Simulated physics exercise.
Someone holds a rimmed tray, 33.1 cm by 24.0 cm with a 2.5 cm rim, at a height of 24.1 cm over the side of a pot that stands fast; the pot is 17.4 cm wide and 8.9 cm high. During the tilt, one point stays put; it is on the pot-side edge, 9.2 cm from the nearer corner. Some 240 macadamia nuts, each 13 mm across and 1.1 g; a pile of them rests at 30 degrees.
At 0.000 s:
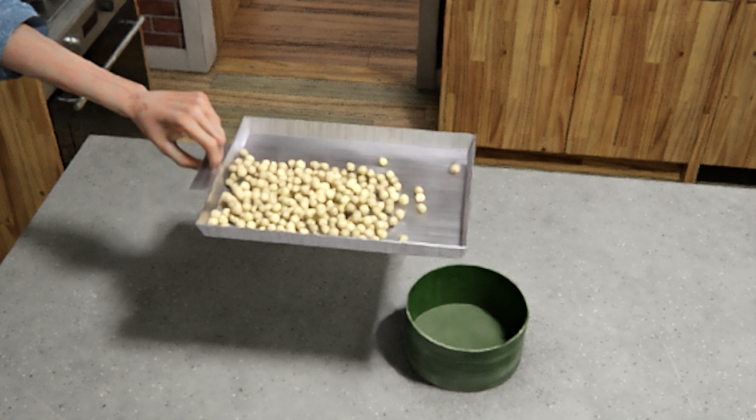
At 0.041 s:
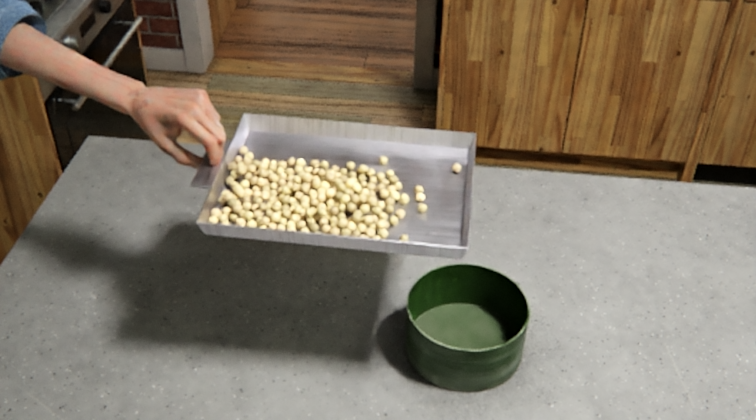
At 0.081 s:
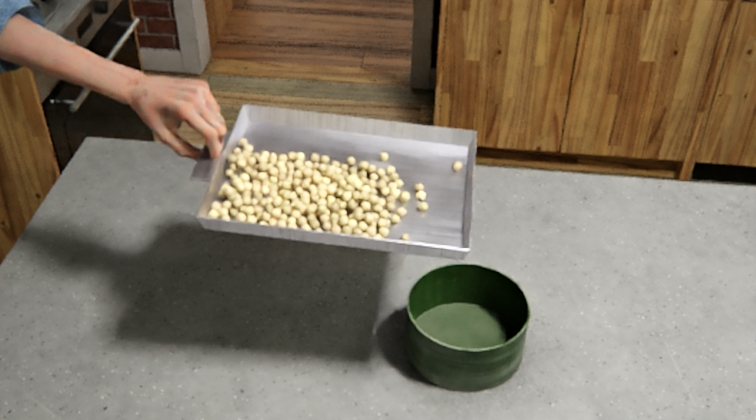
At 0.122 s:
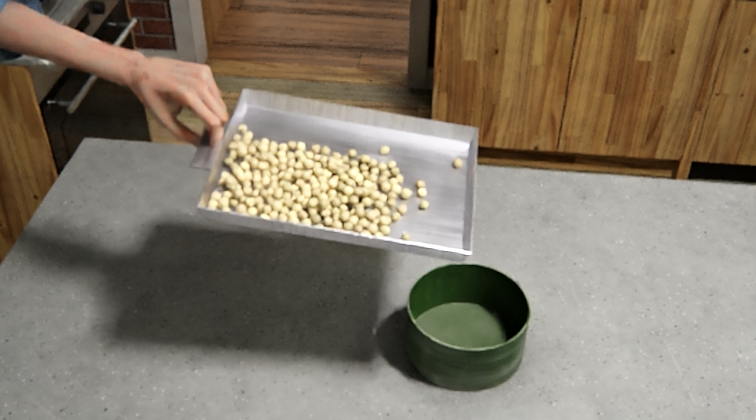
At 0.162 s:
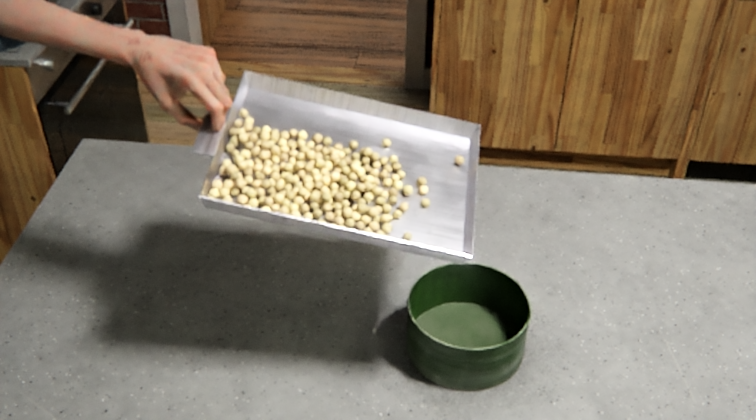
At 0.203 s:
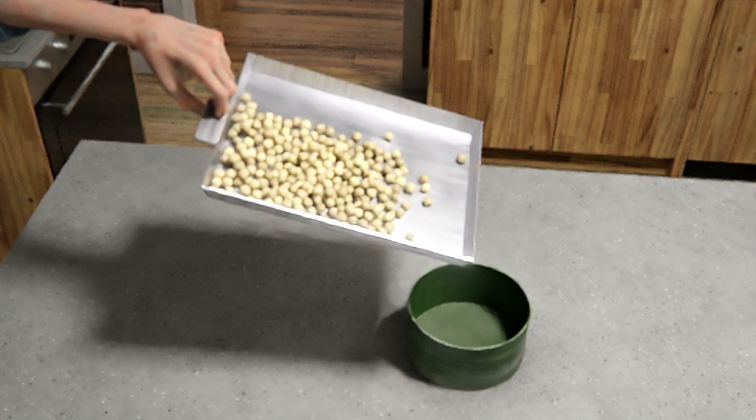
A hand lifting the left end of a metal tray of pale round nuts, tilting it toward a green pot on a grey counter.
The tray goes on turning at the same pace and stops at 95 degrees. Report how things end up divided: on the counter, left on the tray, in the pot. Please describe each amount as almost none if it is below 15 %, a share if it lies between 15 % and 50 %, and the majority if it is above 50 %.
My prediction: Counter: The greater amount. Left on the tray: A minor amount. Pot: A sizeable amount.
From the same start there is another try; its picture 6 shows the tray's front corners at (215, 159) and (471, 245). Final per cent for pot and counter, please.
Per cent by place - pot 20, counter 80.
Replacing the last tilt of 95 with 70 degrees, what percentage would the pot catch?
It would land at about 25 percent.
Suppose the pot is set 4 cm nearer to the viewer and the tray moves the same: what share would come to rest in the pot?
With that change it comes to something like 70 in a hundred.
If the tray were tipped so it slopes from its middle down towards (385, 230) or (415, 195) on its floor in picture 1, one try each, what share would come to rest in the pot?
40 and 20 %.
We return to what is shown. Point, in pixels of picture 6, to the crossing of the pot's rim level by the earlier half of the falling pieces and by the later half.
It passes about (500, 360) first and (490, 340) afterwards.
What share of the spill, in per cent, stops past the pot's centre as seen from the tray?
I'd put it at close to 90 per cent.
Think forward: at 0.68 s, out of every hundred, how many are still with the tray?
Estimate: About 60 percent.
After 0.49 s, tilt 57 degrees; the tray holds 100 %, the pot 0 %.
Then, at 0.68 s, tilt 82 degrees; the tray holds 60 %, the pot 0 %.
Then, at 0.98 s, tilt 95 degrees; the tray holds 0 %, the pot 35 %.
By 1.9 s all is still; counter 60 %, tray 0 %, pot 40 %.
